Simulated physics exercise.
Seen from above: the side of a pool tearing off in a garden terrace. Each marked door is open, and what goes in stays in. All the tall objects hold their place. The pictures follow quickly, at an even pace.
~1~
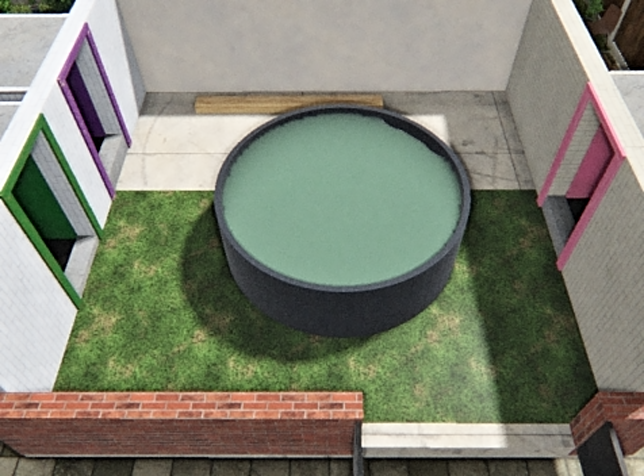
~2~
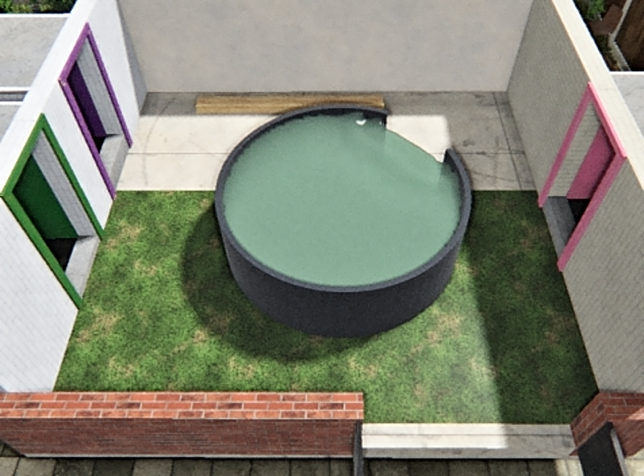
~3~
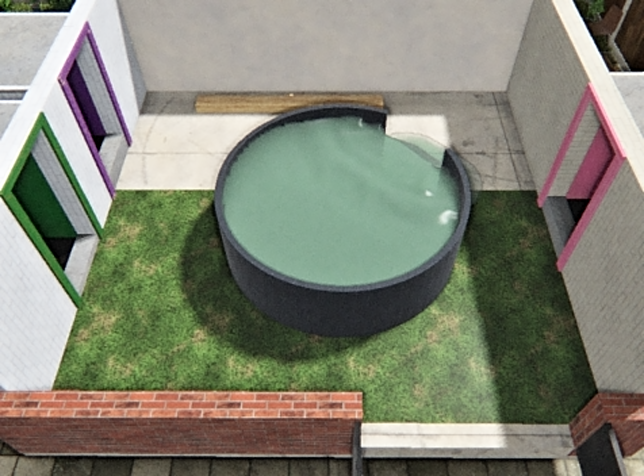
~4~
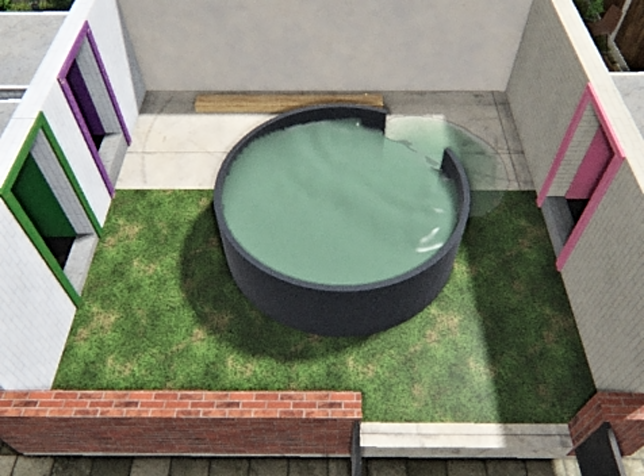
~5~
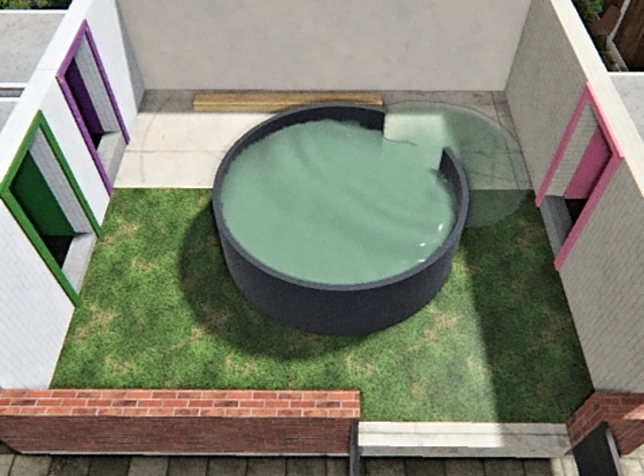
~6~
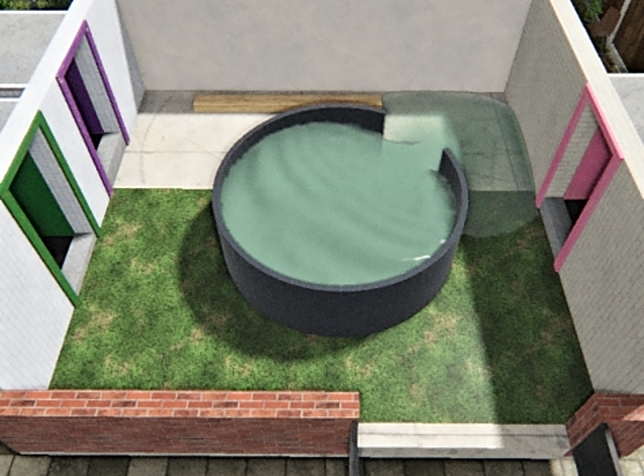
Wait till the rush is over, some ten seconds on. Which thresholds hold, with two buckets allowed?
The pink door admits no more than that; the purple door admits no more than that; the green door admits no more than that.
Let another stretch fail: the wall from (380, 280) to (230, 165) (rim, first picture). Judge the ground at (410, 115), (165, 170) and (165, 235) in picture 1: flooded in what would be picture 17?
In turn: Dry, covered, wet.
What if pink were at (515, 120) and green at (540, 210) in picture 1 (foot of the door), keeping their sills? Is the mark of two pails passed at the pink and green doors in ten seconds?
My reading: The pink door goes over, the green door is over.
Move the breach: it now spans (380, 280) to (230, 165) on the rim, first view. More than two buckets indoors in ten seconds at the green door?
In short: Green goes over.
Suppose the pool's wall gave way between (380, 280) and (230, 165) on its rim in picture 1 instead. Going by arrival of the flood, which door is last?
Last comes the door marked pink.
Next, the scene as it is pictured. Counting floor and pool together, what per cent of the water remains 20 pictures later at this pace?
About 100 per cent.
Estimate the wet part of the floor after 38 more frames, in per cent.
Near 95 in a hundred.
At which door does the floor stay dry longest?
The green one.
A moment on, water covers 25 % of the floor; the pink door wet at the sill, nothing in, the purple door not reached, the green door not reached.
Next, water covers 35 % of the floor; the pink door wet at the sill, nothing in, the purple door not reached, the green door not reached.
Then, water covers 60 % of the floor; the pink door wet at the sill, nothing in, the purple door wet at the sill, nothing in, the green door not reached.
Later, water covers 95 % of the floor; the pink door wet at the sill, nothing in, the purple door wet at the sill, nothing in, the green door wet at the sill, nothing in.
In the end, water covers 95 % of the floor; the pink door wet at the sill, nothing in, the purple door wet at the sill, nothing in, the green door wet at the sill, nothing in.
